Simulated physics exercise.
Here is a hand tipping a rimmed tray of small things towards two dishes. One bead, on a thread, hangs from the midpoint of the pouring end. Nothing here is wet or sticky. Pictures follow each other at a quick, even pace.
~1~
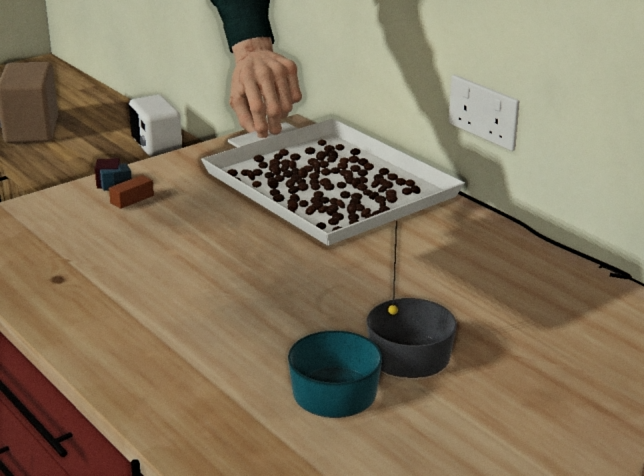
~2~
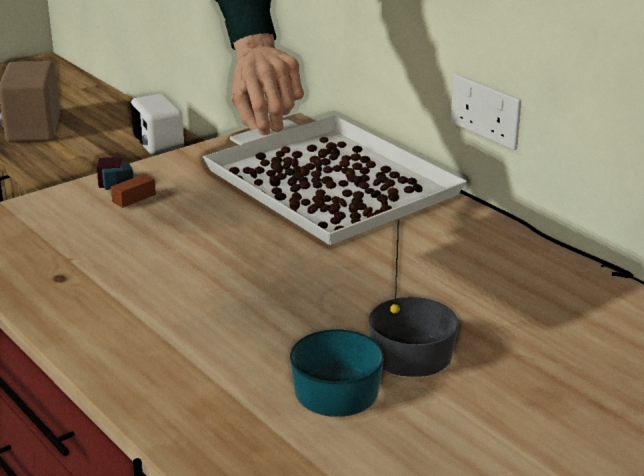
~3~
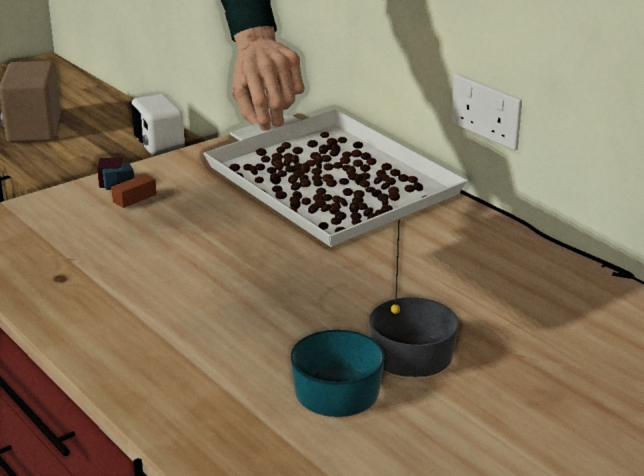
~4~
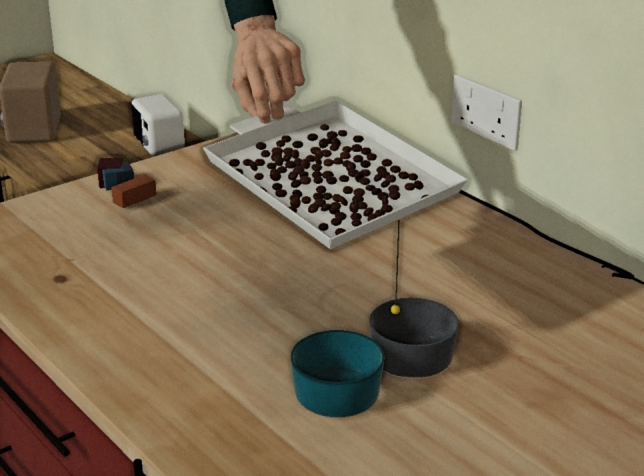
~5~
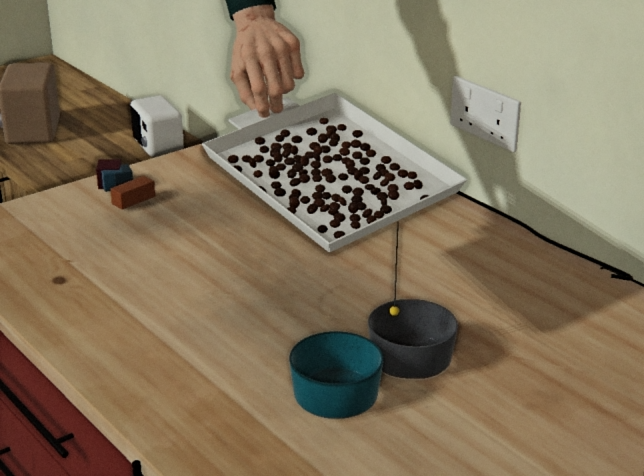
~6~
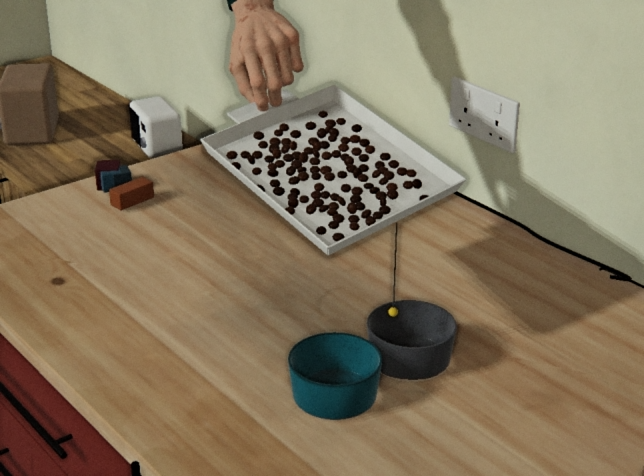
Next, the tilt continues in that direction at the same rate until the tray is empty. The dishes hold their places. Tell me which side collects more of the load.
The left one fills more.
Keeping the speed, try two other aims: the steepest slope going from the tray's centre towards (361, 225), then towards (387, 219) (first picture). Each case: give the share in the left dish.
In order: About 70, then 20 percent.
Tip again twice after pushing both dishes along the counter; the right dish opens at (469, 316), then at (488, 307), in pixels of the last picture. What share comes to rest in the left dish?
Respectively 20 % and 10 %.
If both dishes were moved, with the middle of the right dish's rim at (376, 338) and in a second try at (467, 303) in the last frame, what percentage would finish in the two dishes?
Near 80 % and 10 %.
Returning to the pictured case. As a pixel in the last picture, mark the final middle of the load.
Once it all stops, the middle lies near (335, 385).
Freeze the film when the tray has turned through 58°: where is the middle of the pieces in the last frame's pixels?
Centre estimate: (340, 213).
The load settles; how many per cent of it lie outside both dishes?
0 per cent.
Shortly afterwards, tray tipped steeply; all but a few on the tray; only a few in the air.
Next, tray tipped right over; only a few on the tray; the bulk in the left dish; only a few outside both; a little in the air.
Some moments later, tray tipped past a quarter turn; all but a few in the left dish; only a few outside both.
In the end, tray tipped past a quarter turn; all but a few in the left dish; none at all in the right dish; only a few outside both.
